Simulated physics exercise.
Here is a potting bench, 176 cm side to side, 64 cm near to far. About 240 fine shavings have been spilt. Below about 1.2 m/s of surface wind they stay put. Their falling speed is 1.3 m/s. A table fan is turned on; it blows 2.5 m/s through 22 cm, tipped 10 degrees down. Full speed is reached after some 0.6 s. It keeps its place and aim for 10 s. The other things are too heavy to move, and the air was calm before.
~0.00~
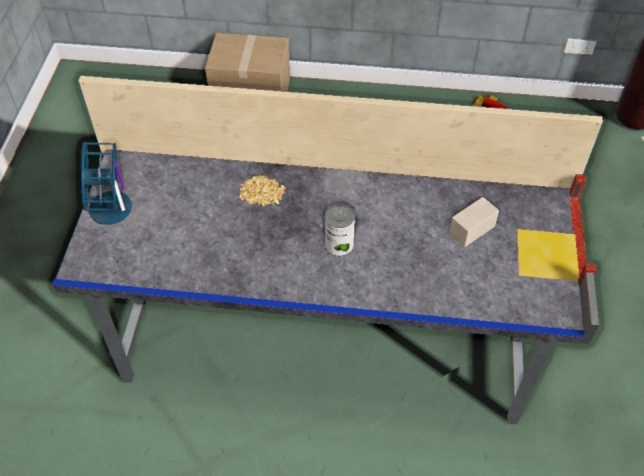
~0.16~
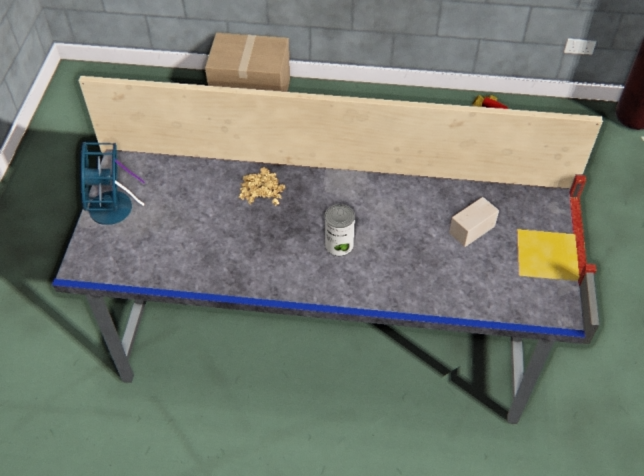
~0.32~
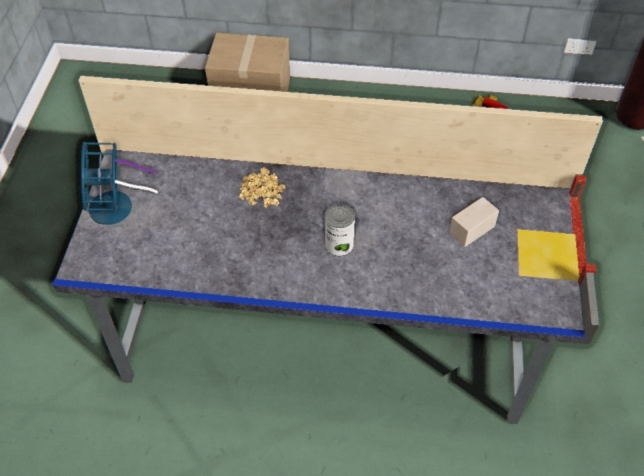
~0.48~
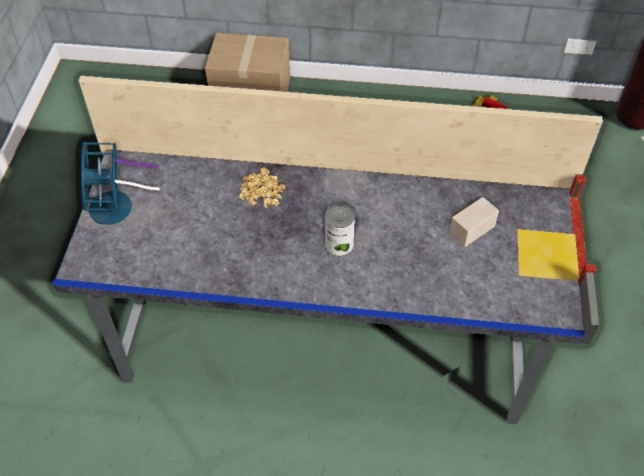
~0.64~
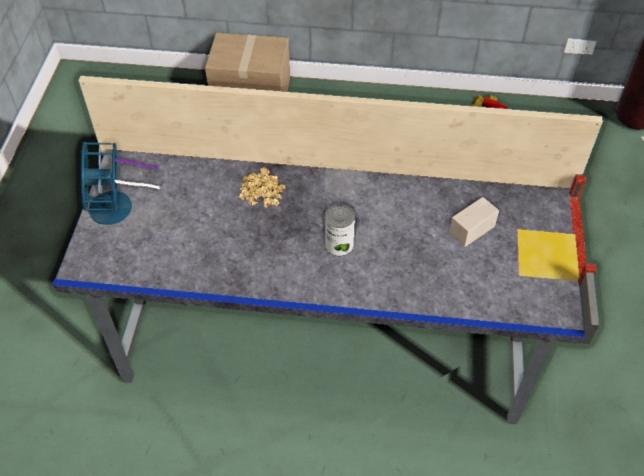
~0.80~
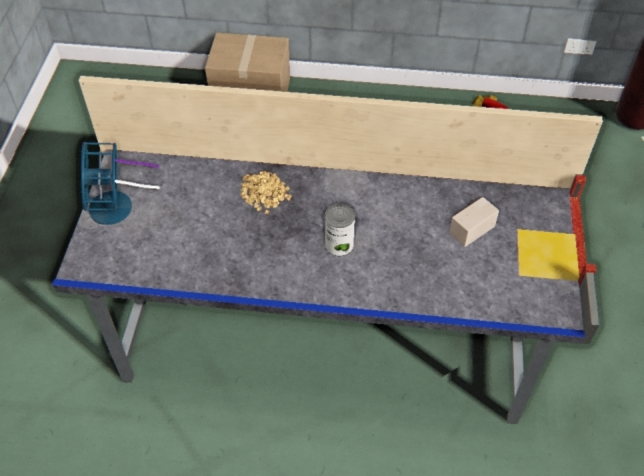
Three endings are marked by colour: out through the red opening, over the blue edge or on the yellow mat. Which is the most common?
The biggest group is at the red one.
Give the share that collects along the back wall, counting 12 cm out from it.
Near 1 %.
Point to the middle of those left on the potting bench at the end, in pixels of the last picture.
Around (466, 249).
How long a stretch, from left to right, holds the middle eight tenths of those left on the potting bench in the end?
Roughly 40 cm.
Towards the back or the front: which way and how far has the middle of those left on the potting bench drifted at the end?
Towards the front, some 20 cm.
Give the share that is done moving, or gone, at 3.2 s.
Some 50 per cent.
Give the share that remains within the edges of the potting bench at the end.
About 50 %.
After 2.0 s, 82 % are on the move or not yet settled, 0 % are over the blue edge, 0 % on the yellow mat and 10 % out through the red opening; the middle of those still in play is near (472, 215).
After 3.2 s, 47 % are on the move or not yet settled, 0 % are over the blue edge, 2 % on the yellow mat and 35 % out through the red opening; the middle of those still in play is near (463, 221).
After 5.5 s, 35 % are on the move or not yet settled, 0 % are over the blue edge, 2 % on the yellow mat and 43 % out through the red opening; the middle of those still in play is near (465, 249).
After 10.0 s, at the end, 0 % are over the blue edge, 6 % on the yellow mat and 48 % out through the red opening; the middle of those still in play is near (466, 249).
